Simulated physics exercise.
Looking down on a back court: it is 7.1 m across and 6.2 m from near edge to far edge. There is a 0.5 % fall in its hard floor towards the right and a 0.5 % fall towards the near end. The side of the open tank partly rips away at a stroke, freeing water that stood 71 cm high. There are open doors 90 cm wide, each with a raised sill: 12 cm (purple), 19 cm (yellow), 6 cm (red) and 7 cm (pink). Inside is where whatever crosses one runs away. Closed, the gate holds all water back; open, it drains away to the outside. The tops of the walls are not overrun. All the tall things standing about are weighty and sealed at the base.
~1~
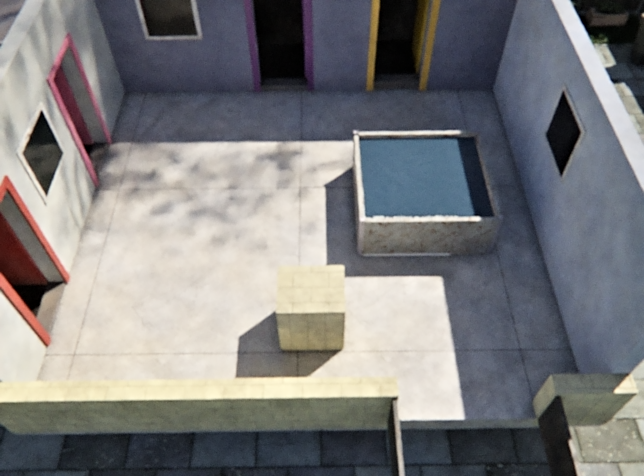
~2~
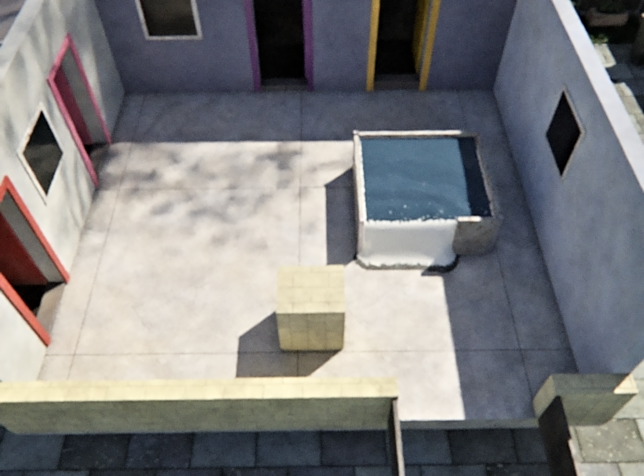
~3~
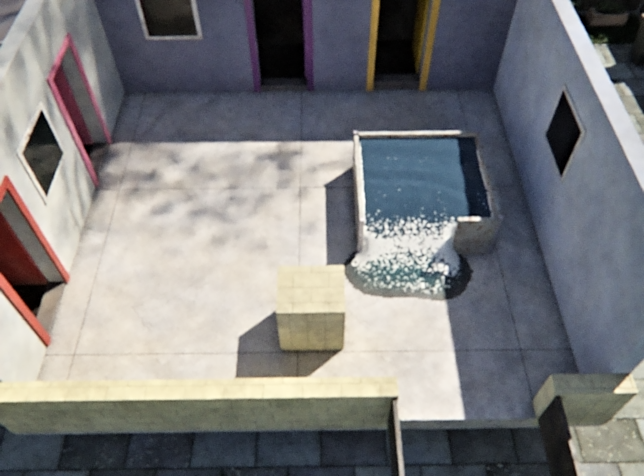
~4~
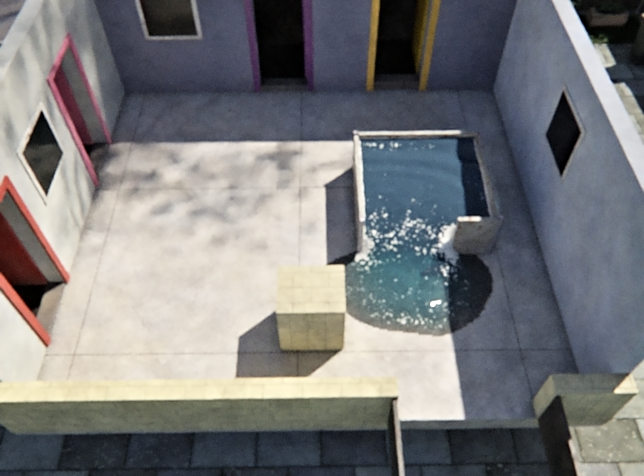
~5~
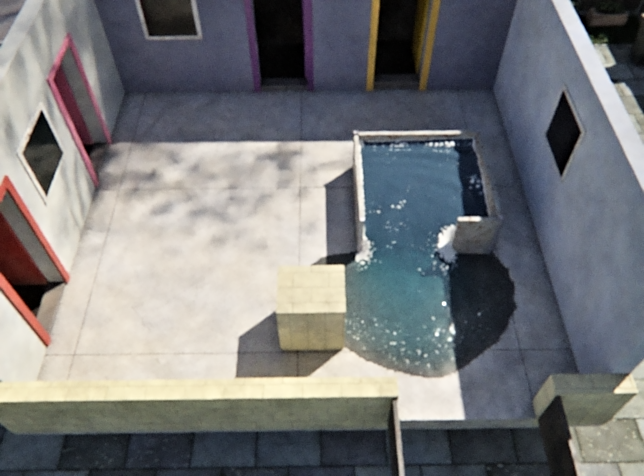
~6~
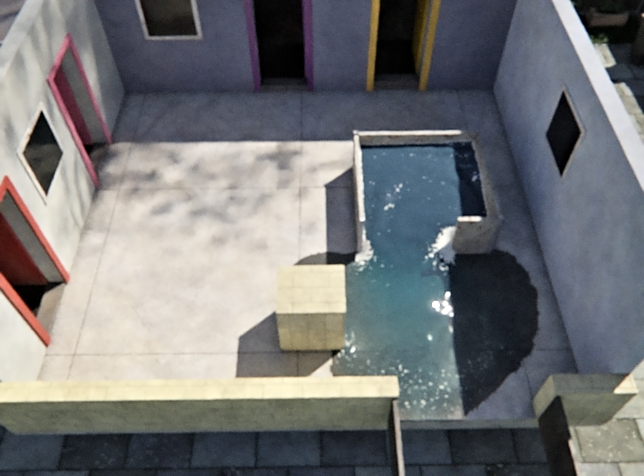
At the start, an open tank of still water stands in a sunlit walled court near a pale block. Part of its near side gives way and water pours out, foaming onto the floor. The pool then spreads toward the near wall, passing beside the block and reaching the near edge.
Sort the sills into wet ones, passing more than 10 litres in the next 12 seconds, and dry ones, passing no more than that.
Purple door: Dry; yellow door: Dry; red door: Wet; pink door: Dry.
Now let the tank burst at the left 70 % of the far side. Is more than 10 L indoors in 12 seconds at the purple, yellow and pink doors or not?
So purple ends up past the limit, yellow past the limit, pink past the limit.
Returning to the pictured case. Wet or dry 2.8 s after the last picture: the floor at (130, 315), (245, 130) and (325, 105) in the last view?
In turn: Wet, dry, still dry.
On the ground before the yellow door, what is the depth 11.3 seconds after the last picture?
I'd say close to 1.0 cm.
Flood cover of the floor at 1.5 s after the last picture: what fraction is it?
Close to 30 in a hundred.
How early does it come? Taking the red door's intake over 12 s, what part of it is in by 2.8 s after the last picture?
I'd put it at about 25 per cent by that point.
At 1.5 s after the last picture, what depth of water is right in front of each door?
In cm: Purple 0, yellow 0, red 0, pink 0.
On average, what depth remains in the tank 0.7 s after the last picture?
About 39 cm.
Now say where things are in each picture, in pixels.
The open tank at (423, 177) is whole and still, 71 cm deep, in the first frame.
The front is at (453, 262), 0.7 m from the gap at (407, 242); 0.3 m2 of floor is under water; 71 cm left at the back of the open tank, in the second frame.
Water pours out at (407, 243) and has run 1.0 m, to (458, 289); typically 11 cm deep outside, 71 cm at the open tank's back, in the third frame.
The front is at (444, 329), 1.4 m from the gap at (406, 244); 2.3 m2 of floor is under water; 66 cm left at the back of the open tank, in the fourth frame.
The front is at (441, 370), 2.0 m from the gap at (407, 244); 3.9 m2 of floor is under water; 60 cm left at the back of the open tank, in the fifth frame.
Water pours out at (407, 244) and has run 2.6 m, to a hidden place; typically 6 cm deep outside, 61 cm at the open tank's back, in the sixth frame.
Then, 0.7 s after the last picture water covers 20 % of the floor and is deepest (42 cm) near (356, 401); purple door not reached, yellow door not reached, red door not reached, pink door not reached.
Then, 1.5 s after the last picture water covers 30 % of the floor and is deepest (38 cm) near (370, 401); purple door not reached, yellow door not reached, red door not reached, pink door not reached.
Then, 2.8 s after the last picture water covers 40 % of the floor and is deepest (20 cm) near (370, 401); purple door not reached, yellow door not reached, red door 14 cm at the sill, 10 L in, pink door not reached.
Then, 6.3 s after the last picture water covers 65 % of the floor and is deepest (9 cm) near (370, 401); purple door not reached, yellow door not reached, red door 6 cm at the sill, 45 L in, pink door 2 cm at the sill, 0 L in.
Then, 11.3 s after the last picture water covers 90 % of the floor and is deepest (6 cm) near (271, 403); purple door 2 cm at the sill, 0 L in, yellow door 1 cm at the sill, 0 L in, red door 2 cm at the sill, 46 L in, pink door 1 cm at the sill, 0 L in.
